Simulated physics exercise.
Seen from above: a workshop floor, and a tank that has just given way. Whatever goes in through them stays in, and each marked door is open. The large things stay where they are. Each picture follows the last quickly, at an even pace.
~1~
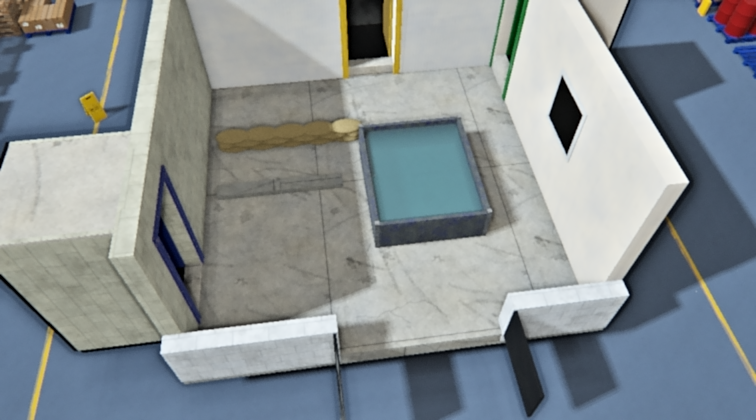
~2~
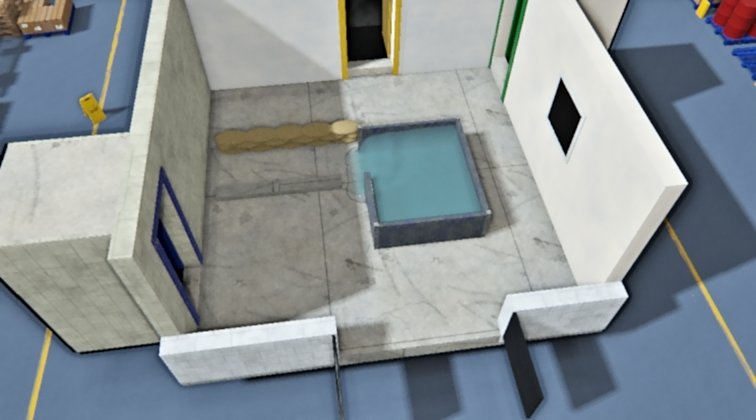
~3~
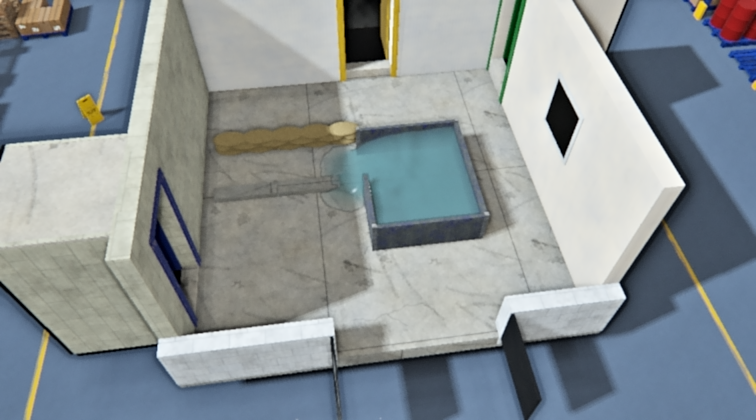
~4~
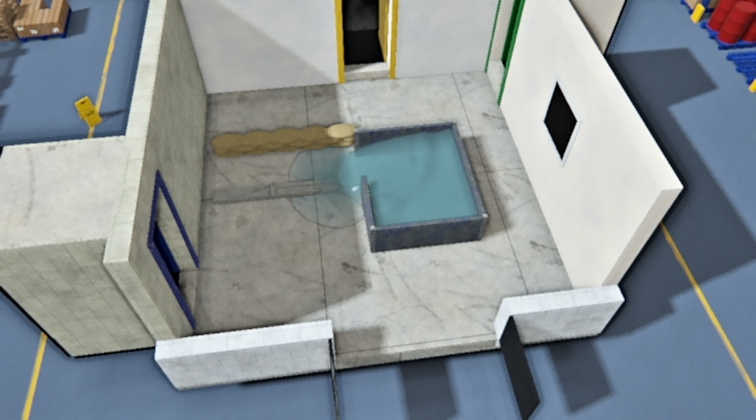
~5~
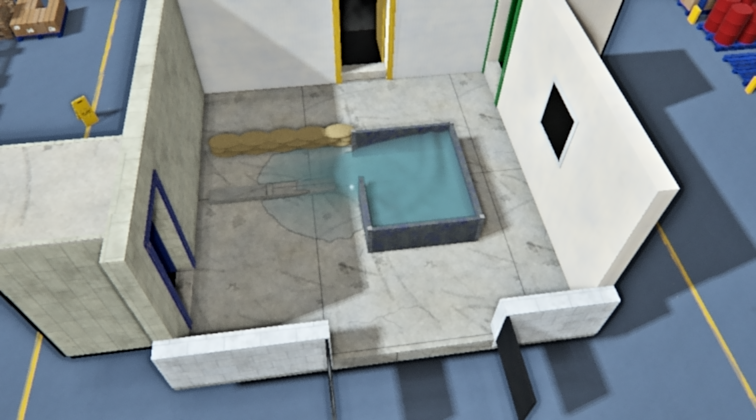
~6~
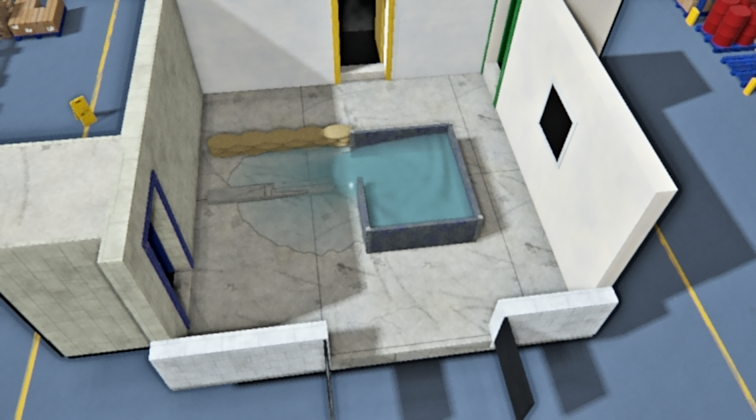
In the video, still water sits in a square tank inside a walled room, then a gap opens in the tank's left side and the water pours out, spreading leftward in a thin sheet across the pale floor.
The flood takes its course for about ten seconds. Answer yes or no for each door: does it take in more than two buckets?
Yellow door: No; blue door: Yes; green door: No.
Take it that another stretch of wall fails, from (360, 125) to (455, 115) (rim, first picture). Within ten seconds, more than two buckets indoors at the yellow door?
One by one: Yellow door passes that mark.
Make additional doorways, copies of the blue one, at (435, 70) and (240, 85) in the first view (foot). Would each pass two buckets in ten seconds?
Taken in sequence: Not exceeded, then exceeded.
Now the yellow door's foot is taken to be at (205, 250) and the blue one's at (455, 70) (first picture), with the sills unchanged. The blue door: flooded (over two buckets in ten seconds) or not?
From what I can tell, the blue door does not reach it.
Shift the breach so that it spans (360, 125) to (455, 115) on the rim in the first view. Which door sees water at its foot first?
Lab note - earliest arrival at the door marked yellow.
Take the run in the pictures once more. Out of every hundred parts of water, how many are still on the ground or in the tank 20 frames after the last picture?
It comes to roughly 100 per cent.
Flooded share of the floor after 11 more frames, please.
It comes to 30 per cent.
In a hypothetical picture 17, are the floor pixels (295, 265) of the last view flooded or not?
Lab note - point status: Swamped.
A moment on, water covers 20 % of the floor; the yellow door not reached, the blue door not reached, the green door not reached.
Next, water covers 30 % of the floor; the yellow door not reached, the blue door under two buckets in, the green door not reached.
Then, water covers 40 % of the floor; the yellow door not reached, the blue door under two buckets in, the green door not reached.
Later, water covers 80 % of the floor; the yellow door wet at the sill, nothing in, the blue door over two buckets in, the green door wet at the sill, nothing in.
In the end, water covers 90 % of the floor; the yellow door wet at the sill, nothing in, the blue door over two buckets in, the green door wet at the sill, nothing in.
